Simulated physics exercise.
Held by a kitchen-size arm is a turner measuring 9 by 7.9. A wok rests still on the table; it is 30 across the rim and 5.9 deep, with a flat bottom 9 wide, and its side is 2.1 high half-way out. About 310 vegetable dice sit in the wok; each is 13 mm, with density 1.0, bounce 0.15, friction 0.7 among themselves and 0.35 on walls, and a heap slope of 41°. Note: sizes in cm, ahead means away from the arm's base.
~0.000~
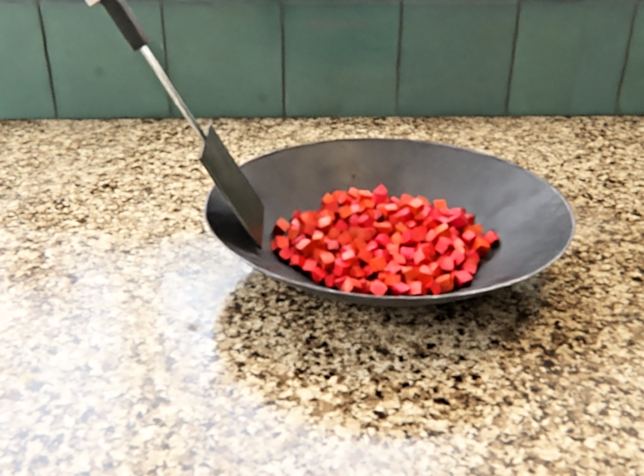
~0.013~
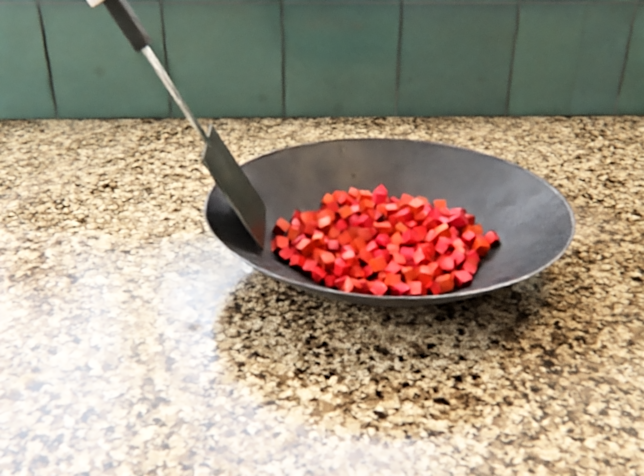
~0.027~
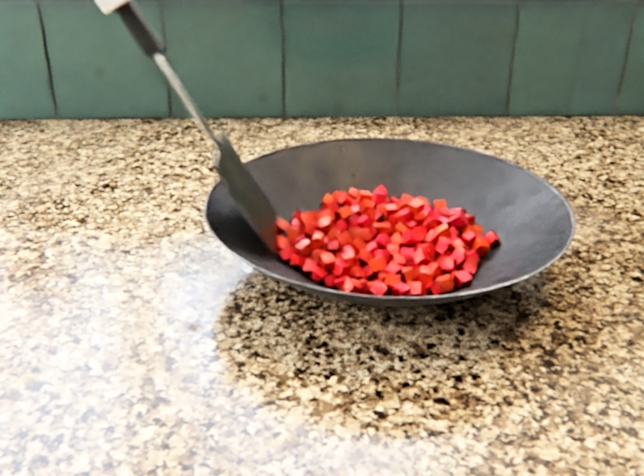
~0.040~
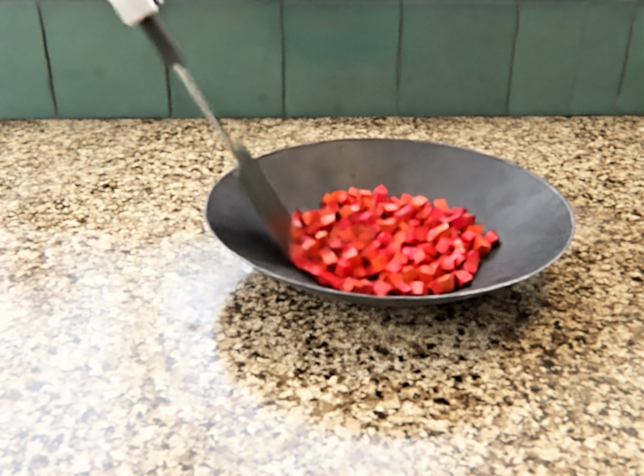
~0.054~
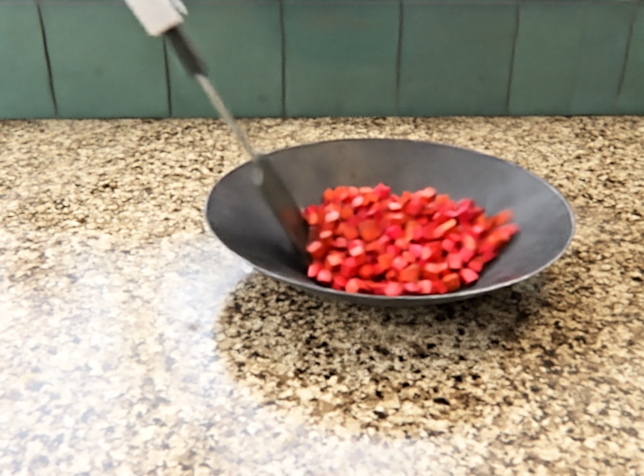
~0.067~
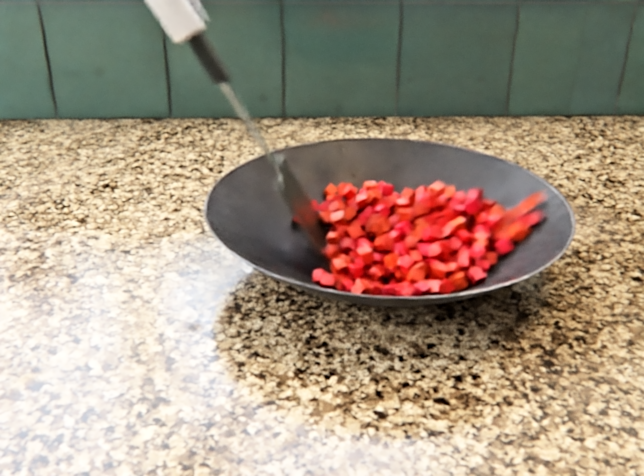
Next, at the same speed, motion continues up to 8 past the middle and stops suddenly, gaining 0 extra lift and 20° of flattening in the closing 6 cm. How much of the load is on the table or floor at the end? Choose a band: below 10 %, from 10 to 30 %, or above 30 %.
That share falls above 30 %.
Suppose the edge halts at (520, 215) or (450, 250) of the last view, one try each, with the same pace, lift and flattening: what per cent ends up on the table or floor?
Respectively about 60 and 25 percent end on the table or floor.
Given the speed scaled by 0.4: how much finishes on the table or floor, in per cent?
Roughly 20 percent ends on the table or floor.
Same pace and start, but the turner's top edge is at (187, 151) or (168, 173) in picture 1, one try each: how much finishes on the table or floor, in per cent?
I'd say near 35 per cent for the first and near 40 per cent for the second.
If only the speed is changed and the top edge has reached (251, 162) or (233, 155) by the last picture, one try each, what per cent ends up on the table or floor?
First try about 30 %, second try about 25 %.
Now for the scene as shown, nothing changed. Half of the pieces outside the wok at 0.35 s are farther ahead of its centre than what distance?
Some 24 centimetres ahead.
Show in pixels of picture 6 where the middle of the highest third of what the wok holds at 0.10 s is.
(458, 214).
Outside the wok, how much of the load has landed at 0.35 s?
It is near 30 percent.
After 0.10 s, sloping 61°, highest piece 10 above the table; 308 in the wok, 5 on the blade or in flight.
After 0.13 s, sloping 56°, highest piece 13 above the table; 303 in the wok, 10 on the blade or in flight.
After 0.35 s, sloping 41°, highest piece 9 above the table; 182 in the wok, 95 on the table or floor, 36 on the blade or in flight.
After 1.40 s, sloping 41°, highest piece 7 above the table; 182 in the wok, 131 on the table or floor.
At rest, 182 in the wok, 131 on the table or floor. That is 42 % on the table or floor.
